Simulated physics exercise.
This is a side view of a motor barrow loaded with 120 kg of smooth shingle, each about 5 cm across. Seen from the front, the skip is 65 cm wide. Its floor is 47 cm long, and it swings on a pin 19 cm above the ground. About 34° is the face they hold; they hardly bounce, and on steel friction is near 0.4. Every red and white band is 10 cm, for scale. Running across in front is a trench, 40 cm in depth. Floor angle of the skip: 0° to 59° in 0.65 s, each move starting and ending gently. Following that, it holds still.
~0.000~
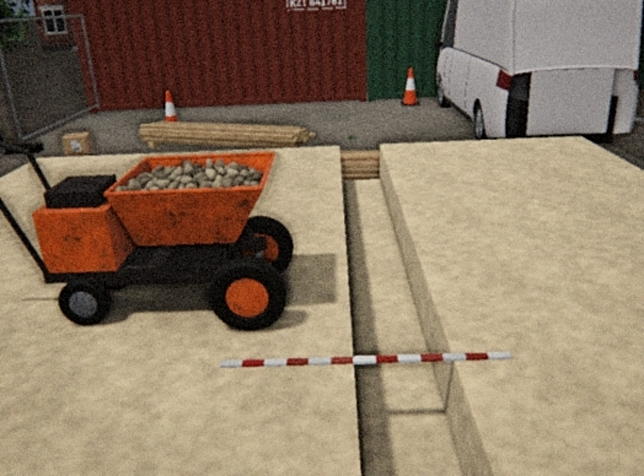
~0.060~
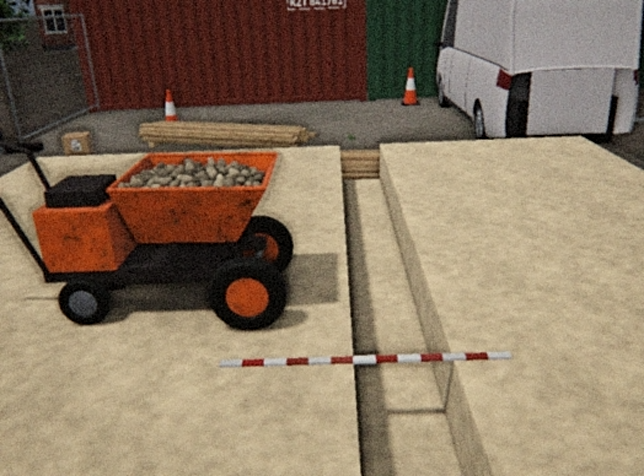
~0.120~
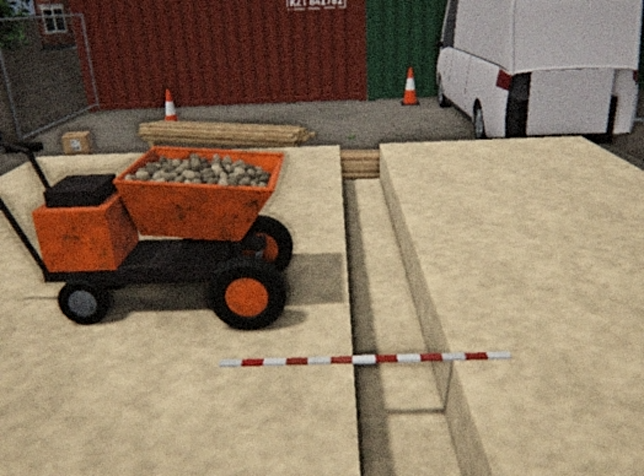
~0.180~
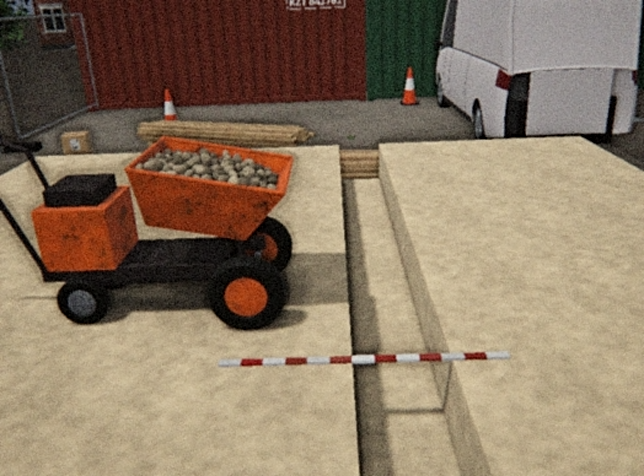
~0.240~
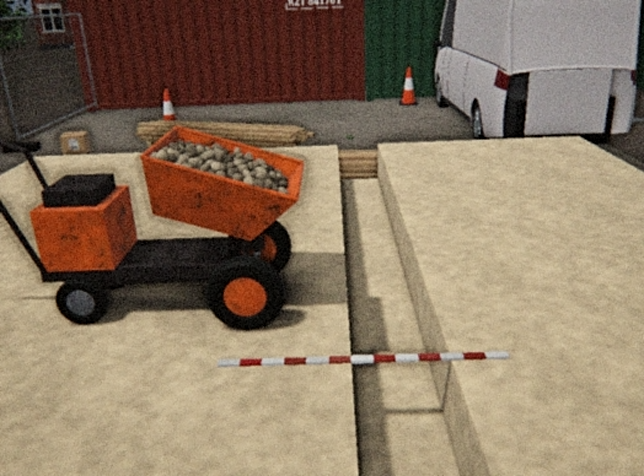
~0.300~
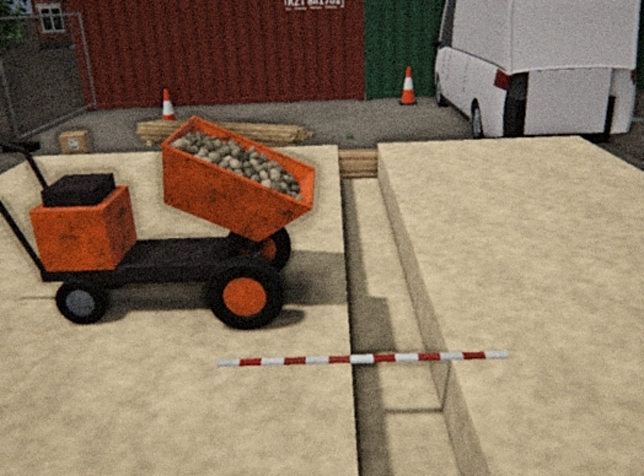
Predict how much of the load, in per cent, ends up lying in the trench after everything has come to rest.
Roughly 53 per cent of it.
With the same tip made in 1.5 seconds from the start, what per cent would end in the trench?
In that case some 65 per cent.
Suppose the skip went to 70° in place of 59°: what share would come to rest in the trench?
It would be near 80 per cent.
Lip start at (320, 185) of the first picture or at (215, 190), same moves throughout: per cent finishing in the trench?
20 % and 55 %.
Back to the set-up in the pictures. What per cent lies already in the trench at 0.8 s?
Some 20 per cent of the load by that point.
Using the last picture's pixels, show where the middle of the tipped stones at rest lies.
Centre estimate: Around (405, 349).
After 0.5 s the floor is at 50°; 100 % in the skip; the foremost stones are at (332, 220).
After 0.8 s the floor is at 59°; 82 % in the skip, 18 % in the trench; the foremost stones are at (412, 277).
After 1.1 s the floor is at 59°; 47 % in the skip, 39 % in the trench, 13 % past the trench; the foremost stones are at (514, 287).
After 3.0 s the floor is at 59°; 33 % in the skip, 53 % in the trench, 14 % past the trench; the foremost stones are at (626, 273).
